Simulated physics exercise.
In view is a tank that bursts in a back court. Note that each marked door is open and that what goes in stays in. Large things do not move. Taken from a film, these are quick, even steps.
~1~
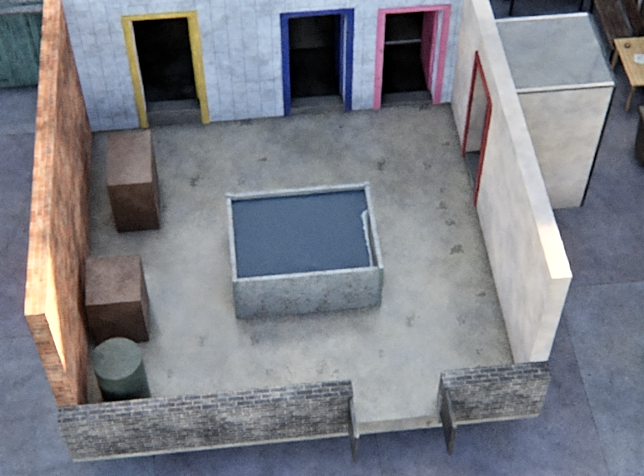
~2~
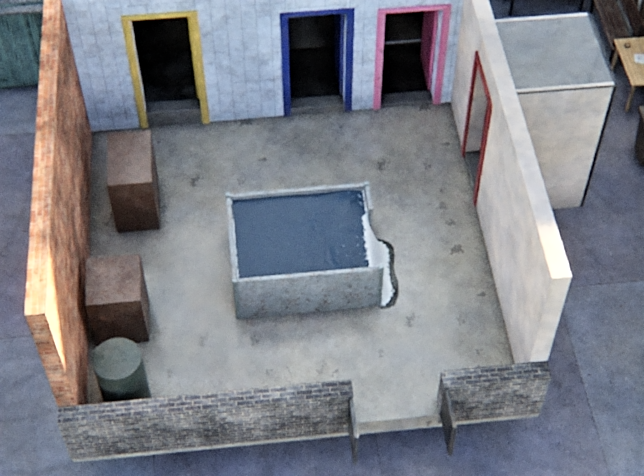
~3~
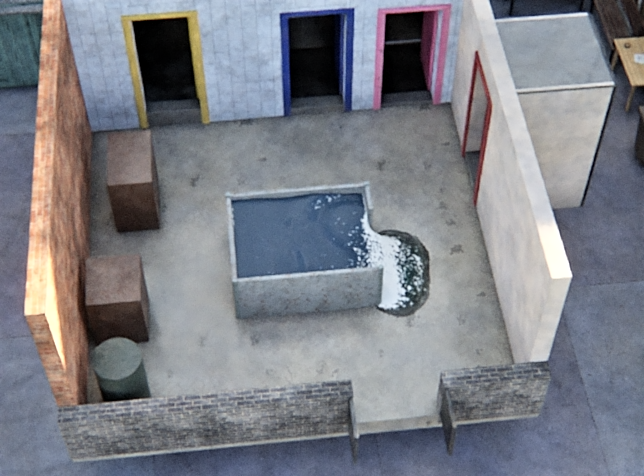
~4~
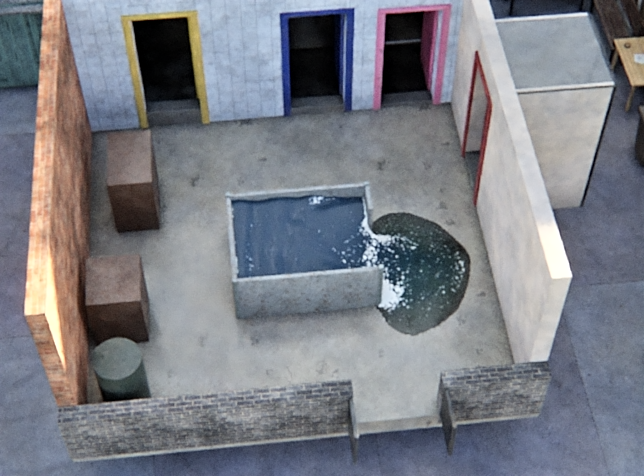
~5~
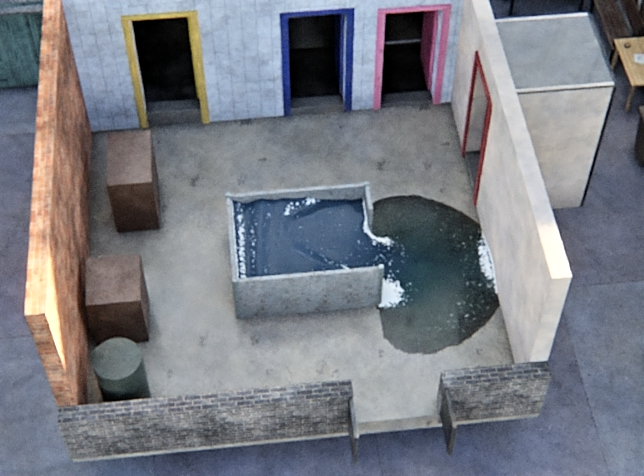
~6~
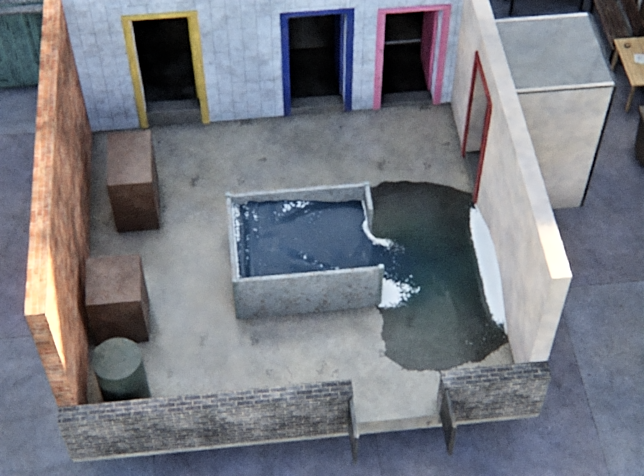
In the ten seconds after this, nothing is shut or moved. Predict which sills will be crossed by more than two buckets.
Result: The yellow door is going to allow two buckets or less. The pink door is going to allow over two buckets. The blue door is going to allow two buckets or less. The red door is going to allow two buckets or less.
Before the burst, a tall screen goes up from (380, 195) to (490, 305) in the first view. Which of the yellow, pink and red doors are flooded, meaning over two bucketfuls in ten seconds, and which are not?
Yellow door remains short, pink door remains short, red door remains short.
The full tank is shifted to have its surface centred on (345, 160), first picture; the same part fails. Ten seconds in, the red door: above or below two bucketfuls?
Red: Overshoots.
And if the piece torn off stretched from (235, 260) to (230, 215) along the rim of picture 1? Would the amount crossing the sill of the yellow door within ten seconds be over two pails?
One by one: The yellow door stays under.
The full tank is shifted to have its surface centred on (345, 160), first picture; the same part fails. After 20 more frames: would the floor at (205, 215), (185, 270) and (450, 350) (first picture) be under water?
Well, in the order you listed them, they'd be unreached, unreached and reached by the flood.
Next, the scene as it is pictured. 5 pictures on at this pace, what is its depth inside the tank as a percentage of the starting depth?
I'd say around 58 per cent.
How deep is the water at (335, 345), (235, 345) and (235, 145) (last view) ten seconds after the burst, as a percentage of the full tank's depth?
6, 10, 2 %.
A moment on, water covers 20 % of the floor; the yellow door not reached, the pink door not reached, the blue door not reached, the red door wet at the sill, nothing in.
Next, water covers 35 % of the floor; the yellow door not reached, the pink door under two buckets in, the blue door not reached, the red door under two buckets in.
Then, water covers 65 % of the floor; the yellow door not reached, the pink door far over two buckets in, the blue door wet at the sill, nothing in, the red door under two buckets in.
Later, water covers 95 % of the floor; the yellow door wet at the sill, nothing in, the pink door far over two buckets in, the blue door wet at the sill, nothing in, the red door under two buckets in.
In the end, water covers 100 % of the floor; the yellow door wet at the sill, nothing in, the pink door far over two buckets in, the blue door wet at the sill, nothing in, the red door under two buckets in.
